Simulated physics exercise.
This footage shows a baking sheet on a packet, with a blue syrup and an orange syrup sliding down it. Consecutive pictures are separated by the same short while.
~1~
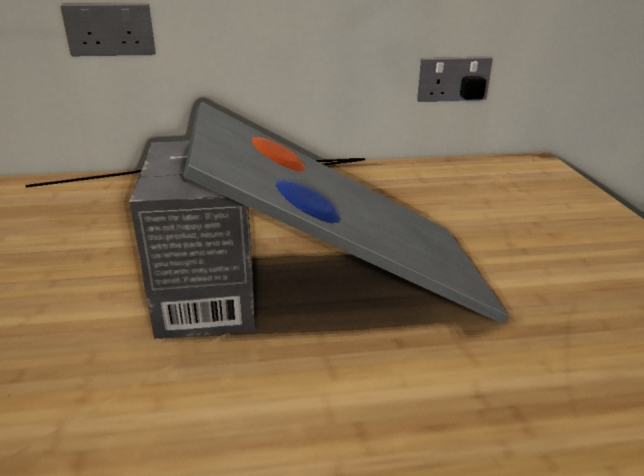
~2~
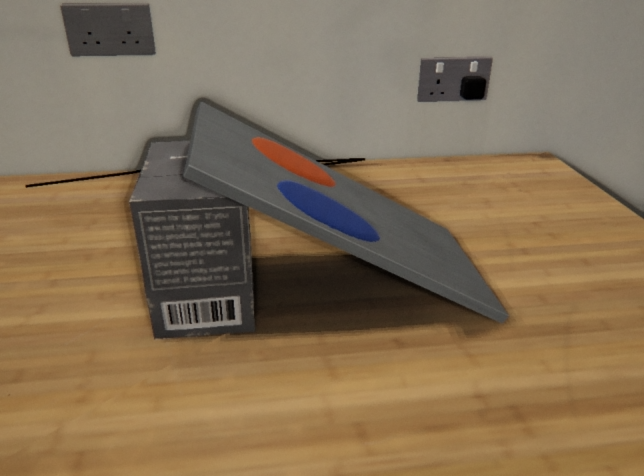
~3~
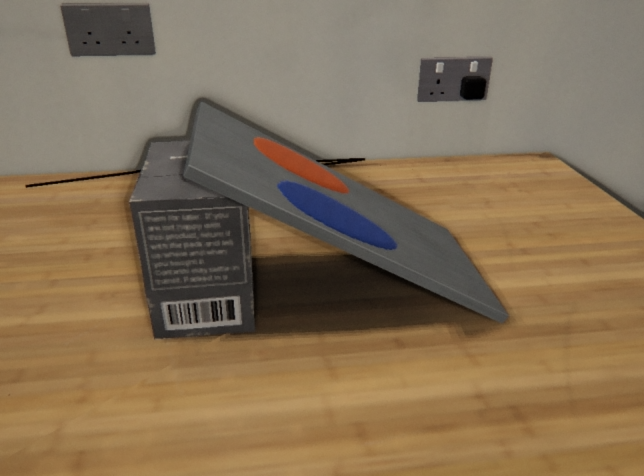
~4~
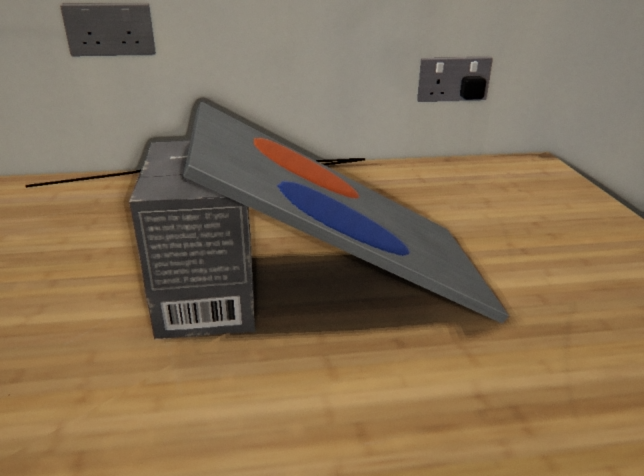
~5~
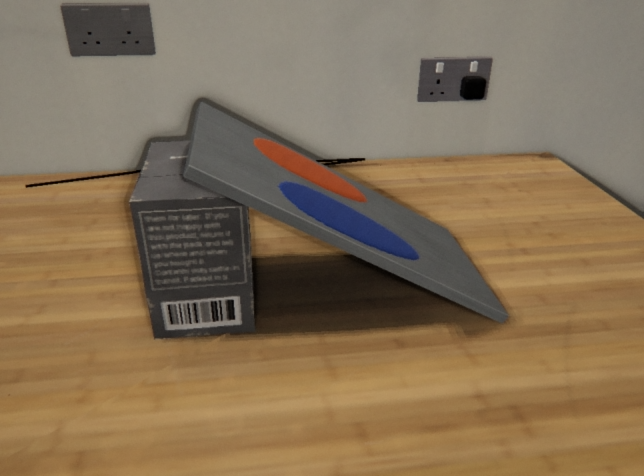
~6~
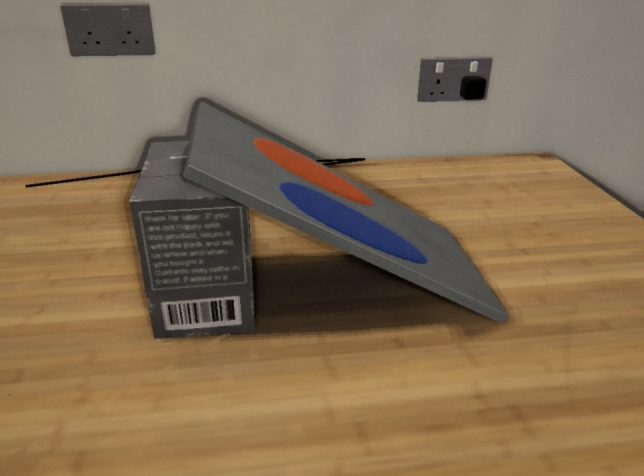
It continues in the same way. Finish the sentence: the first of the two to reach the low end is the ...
... front one.
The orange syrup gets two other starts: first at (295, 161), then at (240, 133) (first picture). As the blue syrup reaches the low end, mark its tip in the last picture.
Its tip is at (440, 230) in the first case and at (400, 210) in the second.
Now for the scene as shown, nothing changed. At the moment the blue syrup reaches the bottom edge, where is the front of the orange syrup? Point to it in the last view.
Near (421, 225).
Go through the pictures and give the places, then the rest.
Tip of the blue syrup half way down; tip of the orange syrup (299, 162) a quarter of the way down, in the first picture.
Tip of the blue syrup (370, 230) half way down; tip of the orange syrup half way down, in the second picture.
Tip of the blue syrup half way down; tip of the orange syrup (341, 184) half way down, in the third picture.
Tip of the blue syrup (401, 244) three quarters of the way down; tip of the orange syrup half way down, in the fourth picture.
Tip of the blue syrup three quarters of the way down; tip of the orange syrup (359, 194) half way down, in the fifth picture.
Tip of the blue syrup (421, 254) three quarters of the way down; tip of the orange syrup half way down, in the sixth picture.
Soon after, the blue syrup is close to the edge; the orange syrup is three quarters of the way down.
In the end, the blue syrup is at the low edge; the orange syrup is three quarters of the way down.
